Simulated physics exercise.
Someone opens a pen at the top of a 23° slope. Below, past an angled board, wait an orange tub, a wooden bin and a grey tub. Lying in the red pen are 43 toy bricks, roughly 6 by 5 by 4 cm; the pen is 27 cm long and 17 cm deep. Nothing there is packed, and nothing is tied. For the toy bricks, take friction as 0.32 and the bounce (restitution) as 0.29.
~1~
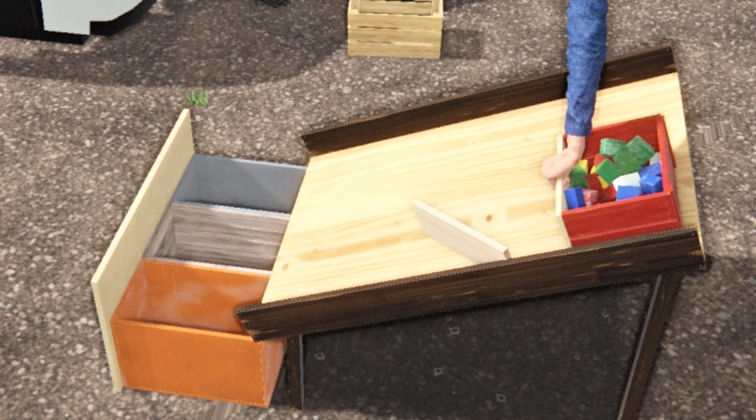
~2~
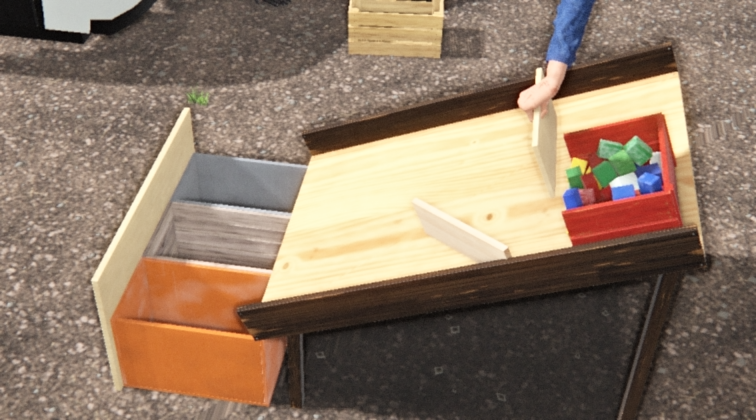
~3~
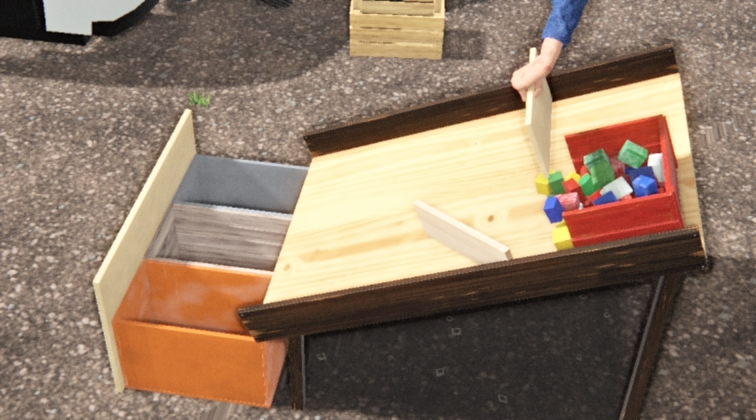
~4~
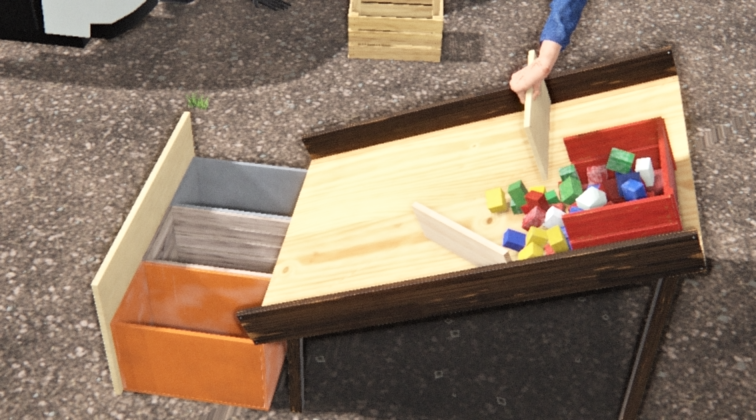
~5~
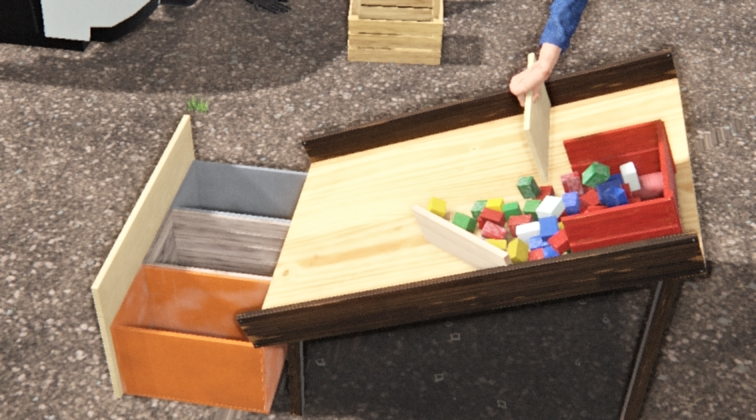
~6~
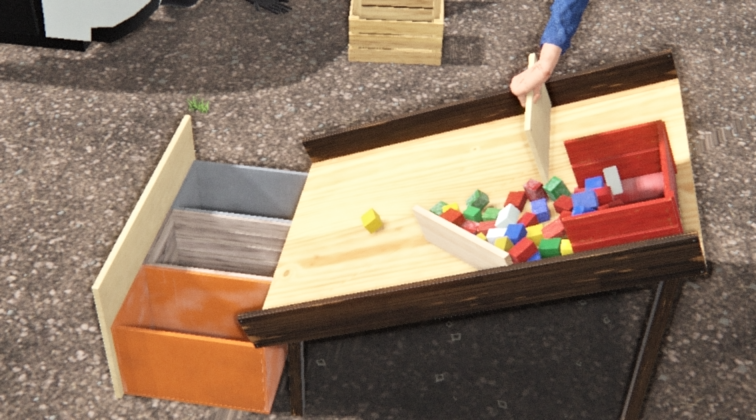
The footage shows a hand lifting a wooden gate from a red pen atop a sloping board, and colourful toy bricks tumbling out leftward, many gathering behind a slanted wooden strip while a yellow one moves past it down the slope.
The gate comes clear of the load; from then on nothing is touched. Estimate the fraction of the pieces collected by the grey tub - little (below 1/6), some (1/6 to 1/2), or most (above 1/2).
Little.
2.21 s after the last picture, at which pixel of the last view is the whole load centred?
Centre: Approx. (237, 307).
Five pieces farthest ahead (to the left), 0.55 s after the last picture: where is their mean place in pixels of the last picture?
Their centre is around (254, 247).
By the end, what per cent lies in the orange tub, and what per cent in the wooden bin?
First place roughly 0 per cent, second place roughly 60 per cent.
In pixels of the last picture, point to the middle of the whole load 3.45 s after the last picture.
The middle lies near (219, 305).
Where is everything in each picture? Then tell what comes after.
In the first picture (we follow the rim corner now nearest the camera), red pen at (664, 193); grey tub at (301, 217); nothing out yet.
The second picture shows red pen at (665, 192).
The third picture shows red pen at (666, 194); 7 out.
The fourth picture shows red pen at (665, 196); 17 out, the lowest brick at (496, 201).
The fifth picture shows red pen at (665, 199); 26 out, the lowest brick at (436, 209).
The sixth picture shows red pen at (666, 199); grey tub at (302, 223); 32 out, the lowest brick at (372, 221).
Then, 0.55 s after the last picture, 2 still in the red pen, 2 in the wooden bin, 36 on the slope and 3 in the air.
Then, 1.24 s after the last picture, 1 still in the red pen, 14 in the wooden bin, 27 on the slope and 1 in the air.
Then, 2.21 s after the last picture, 1 still in the red pen, 24 in the wooden bin, 16 on the slope and 2 in the air.
Final count (3.45 s after the last picture), 26 in the wooden bin and 17 on the slope. Asked share, 0 of 43, 0 per cent.
